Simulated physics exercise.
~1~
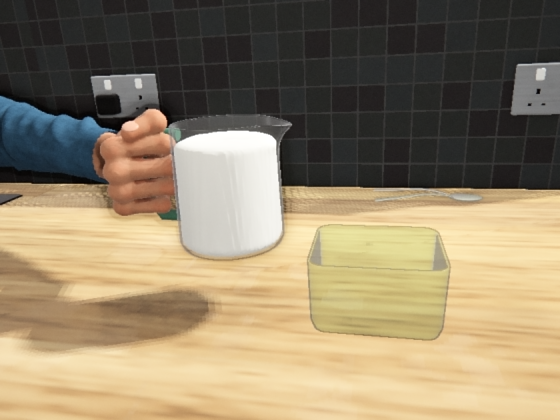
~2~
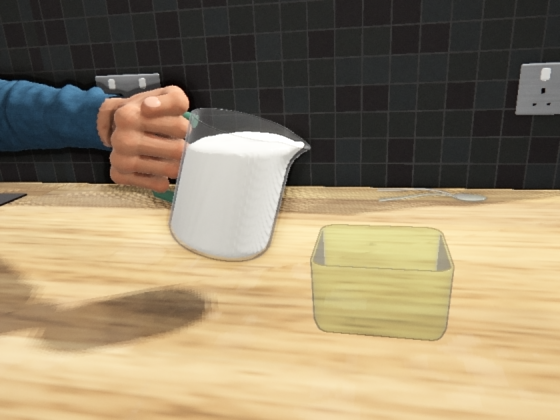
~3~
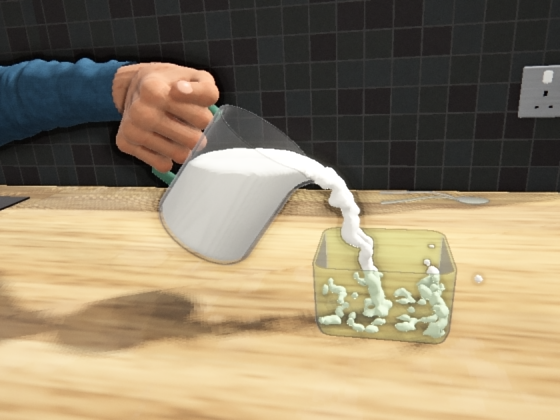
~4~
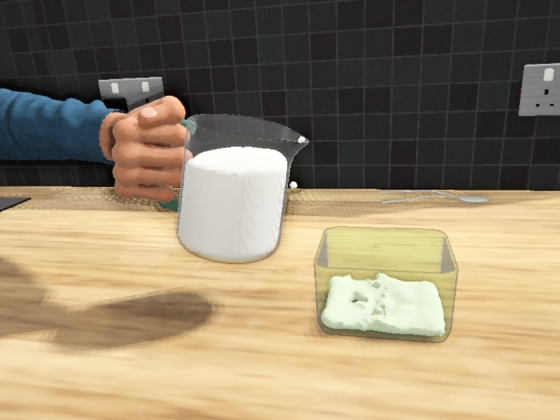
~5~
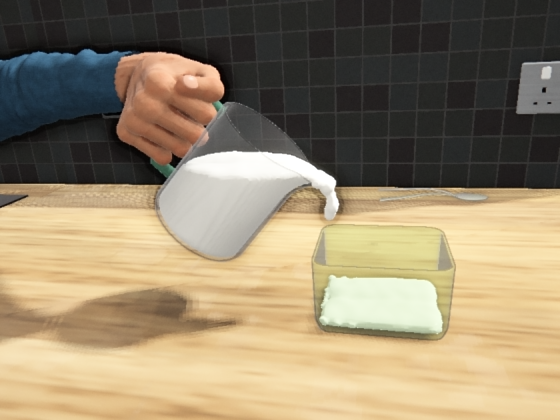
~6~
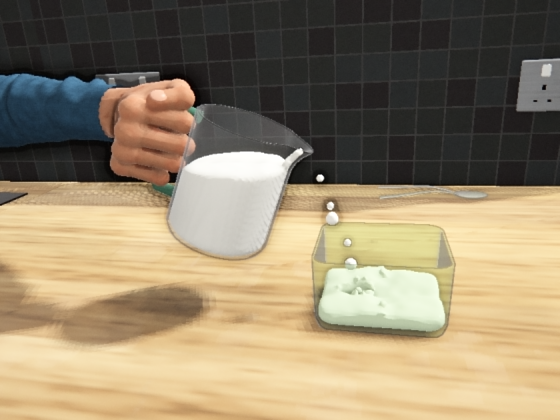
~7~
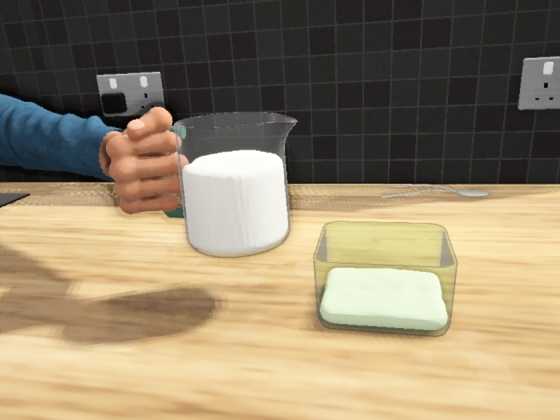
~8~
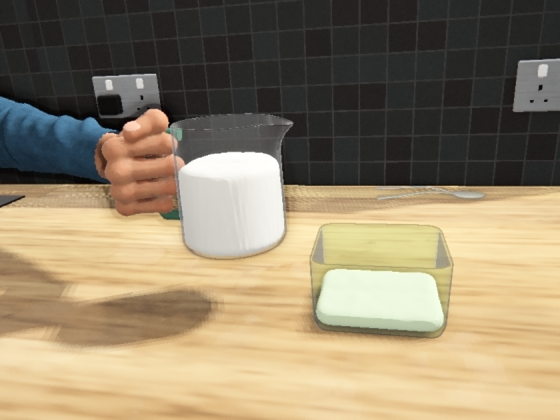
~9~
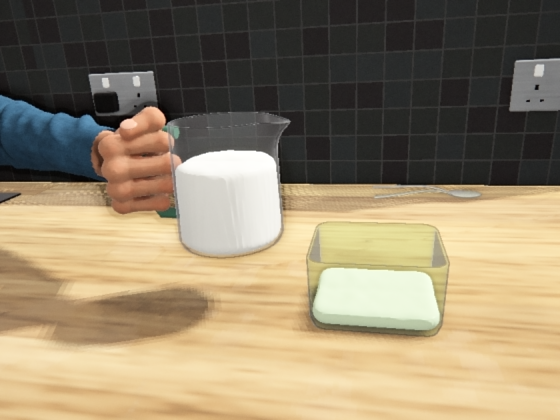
At the start, a hand in a blue sleeve holds a clear jug of white milk upright on a pale wooden worktop, left of an empty, yellowish see-through tub. The jug tips to the right, and a stream pours from its spout, breaking into clumps inside the tub. It swings back nearly upright, leaving a shallow, uneven layer. The jug then leans steeply again, with milk at its spout, and eases back as a few drops fall. Finally it stands level, still holding plenty of milk, while the tub holds a smooth, pale greenish layer.
